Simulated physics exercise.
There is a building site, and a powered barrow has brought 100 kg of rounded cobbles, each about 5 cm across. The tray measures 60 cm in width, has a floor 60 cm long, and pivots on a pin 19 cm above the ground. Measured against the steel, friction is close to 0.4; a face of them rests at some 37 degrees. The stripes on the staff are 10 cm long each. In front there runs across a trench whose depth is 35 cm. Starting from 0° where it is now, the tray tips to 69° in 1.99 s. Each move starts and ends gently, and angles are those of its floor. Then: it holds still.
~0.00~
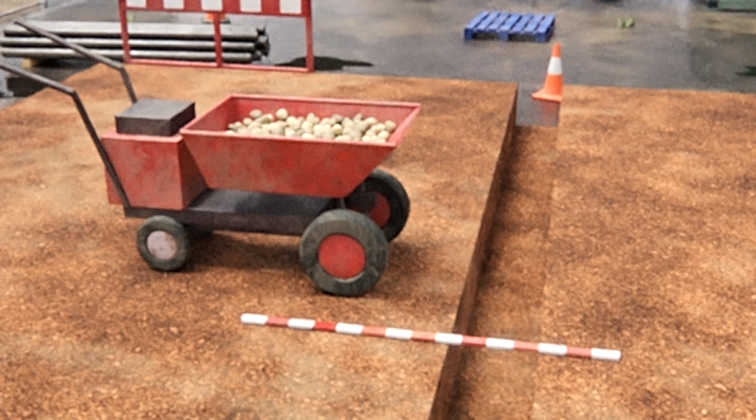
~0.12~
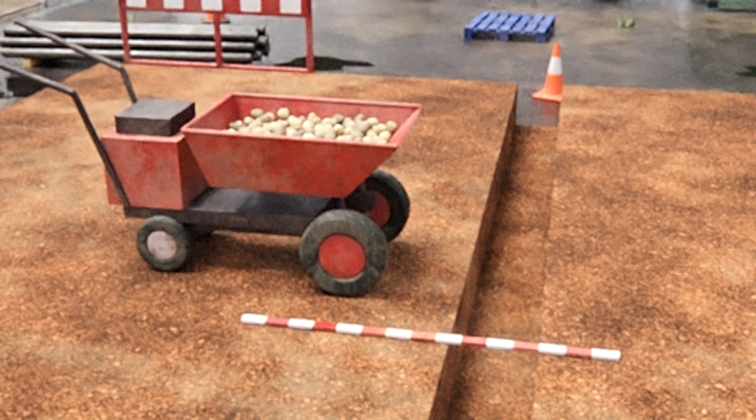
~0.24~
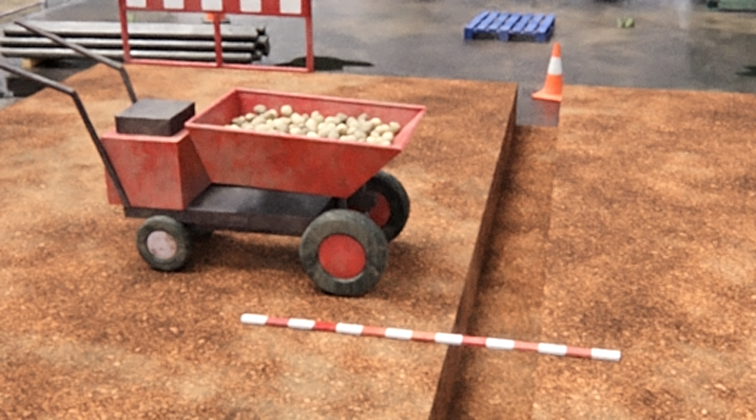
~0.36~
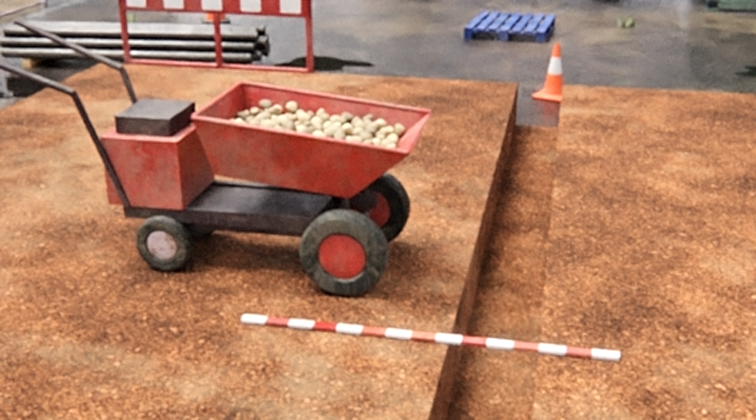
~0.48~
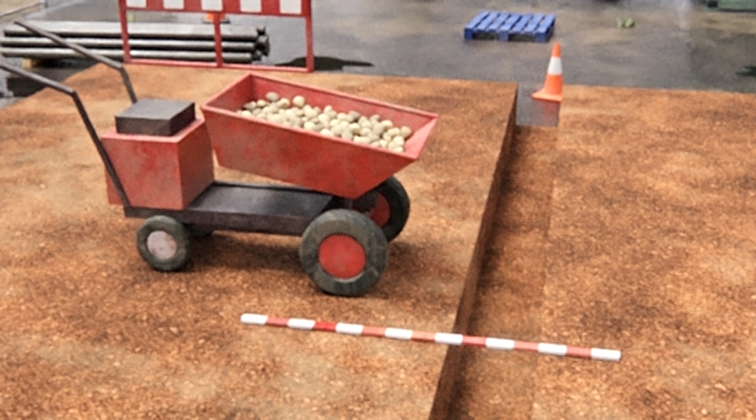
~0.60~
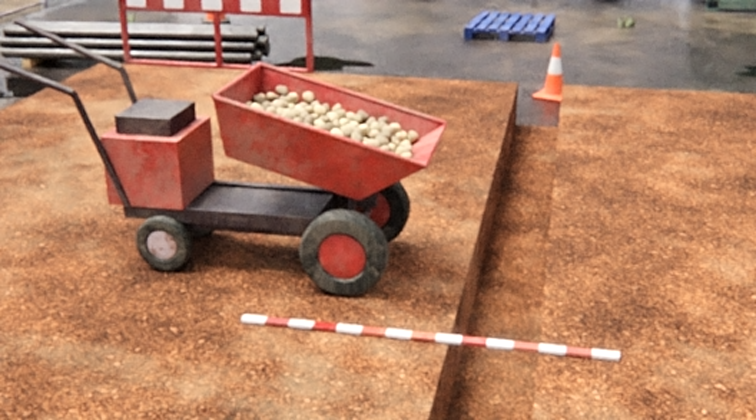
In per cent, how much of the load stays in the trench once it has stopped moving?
I would say about 95 per cent.
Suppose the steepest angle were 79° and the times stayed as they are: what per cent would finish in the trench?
It would be near 100 per cent.
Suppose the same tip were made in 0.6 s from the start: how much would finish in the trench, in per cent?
With that timing, about 70 per cent.
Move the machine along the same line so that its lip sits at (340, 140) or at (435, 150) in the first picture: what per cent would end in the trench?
Roughly 75 per cent, then 55 per cent.
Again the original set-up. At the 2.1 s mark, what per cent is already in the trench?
I'd put it near 60 per cent.
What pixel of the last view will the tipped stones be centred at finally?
Centre estimate: Around (511, 333).
After 1.5 s the floor is at 58°; 99 % in the tray, 1 % in the trench; the foremost stones are at (489, 235).
After 2.1 s the floor is at 69°; 36 % in the tray, 61 % in the trench, 3 % past the trench; the foremost stones are at (588, 296).
After 2.4 s the floor is at 69°; 12 % in the tray, 83 % in the trench, 5 % past the trench; the foremost stones are at (626, 300).
After 4.4 s the floor is at 69°; 0 % in the tray, 95 % in the trench, 5 % past the trench; the foremost stones are at (630, 304).
